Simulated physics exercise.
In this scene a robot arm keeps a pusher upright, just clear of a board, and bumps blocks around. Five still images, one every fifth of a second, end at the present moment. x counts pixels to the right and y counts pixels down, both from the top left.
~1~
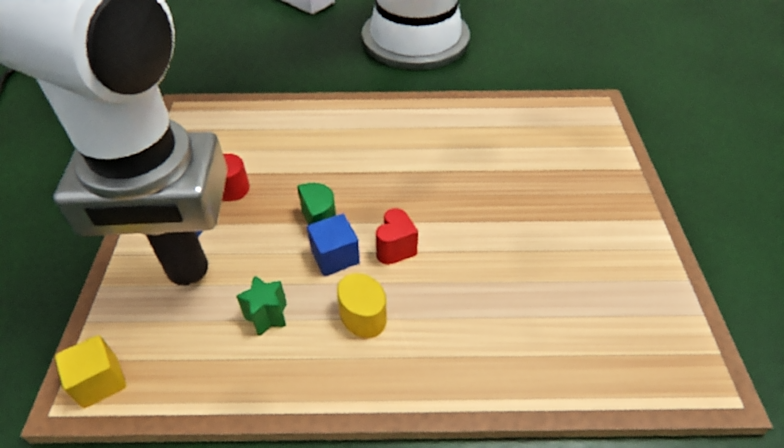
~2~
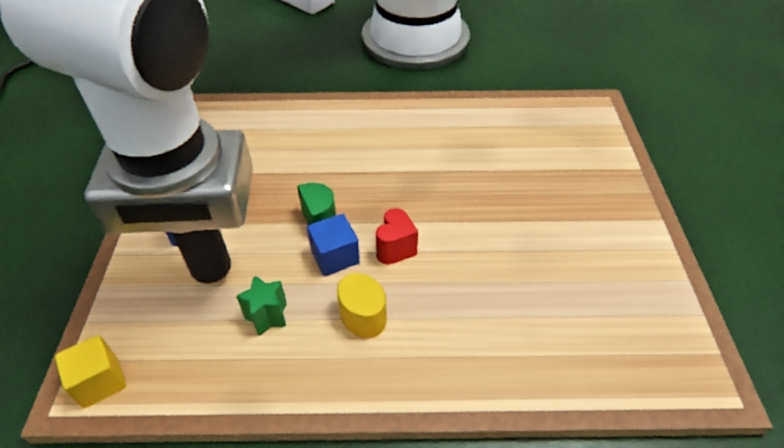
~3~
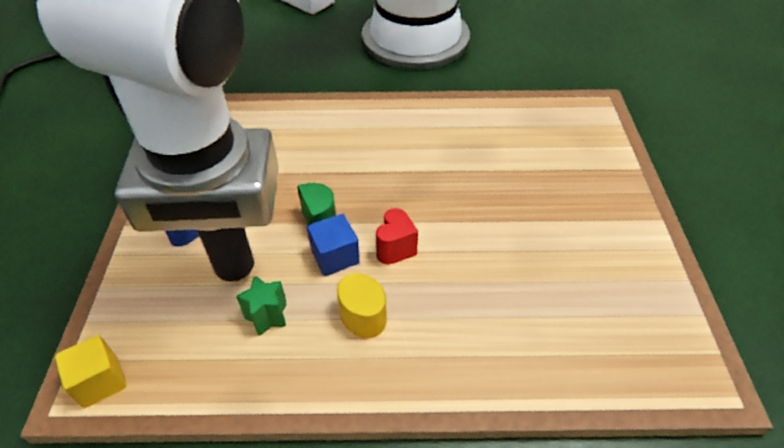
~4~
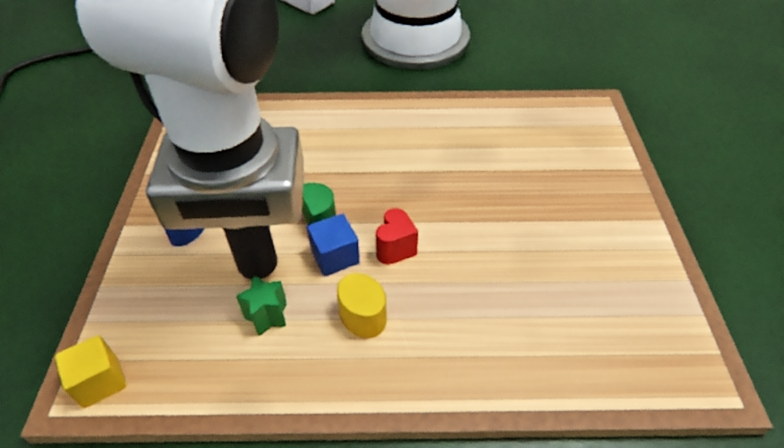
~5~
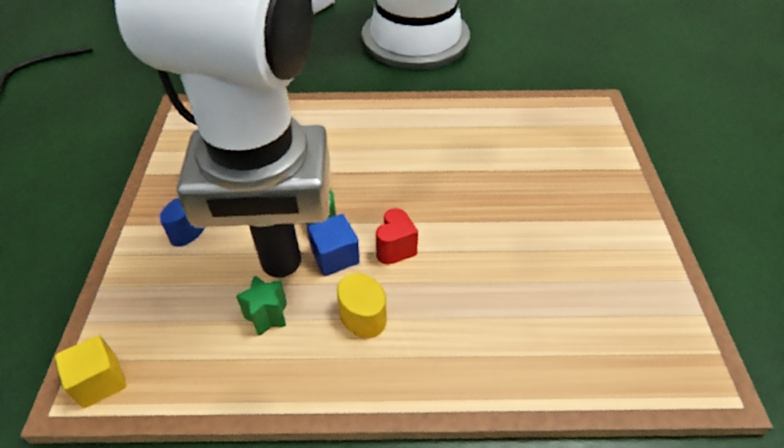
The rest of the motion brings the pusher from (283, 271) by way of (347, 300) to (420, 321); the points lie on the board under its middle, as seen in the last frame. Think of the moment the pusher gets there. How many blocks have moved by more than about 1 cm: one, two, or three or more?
The result: One block.
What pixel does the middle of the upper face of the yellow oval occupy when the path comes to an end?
I predict (426, 340).
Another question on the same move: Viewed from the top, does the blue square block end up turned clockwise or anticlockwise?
Seen from above, its turn is counter-clockwise.
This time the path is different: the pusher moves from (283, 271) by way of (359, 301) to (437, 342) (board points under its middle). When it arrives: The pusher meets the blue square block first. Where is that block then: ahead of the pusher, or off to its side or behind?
Expect to find it next to or behind the pusher.
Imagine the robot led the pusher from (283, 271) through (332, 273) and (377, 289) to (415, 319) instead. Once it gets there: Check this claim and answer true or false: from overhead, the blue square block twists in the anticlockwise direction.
True
What follows on the original path. One third of the way, pusher (324, 284); blue square block (338, 232), turned 20° anticlockwise.
Two thirds of the way, pusher (371, 300); blue square block (338, 232), turned 20° anticlockwise; yellow oval (399, 319), turned 30° clockwise.
At the end, pusher (421, 313); green star unmoved; blue square block (338, 232), turned 20° anticlockwise; yellow oval (426, 340), turned 95° clockwise.
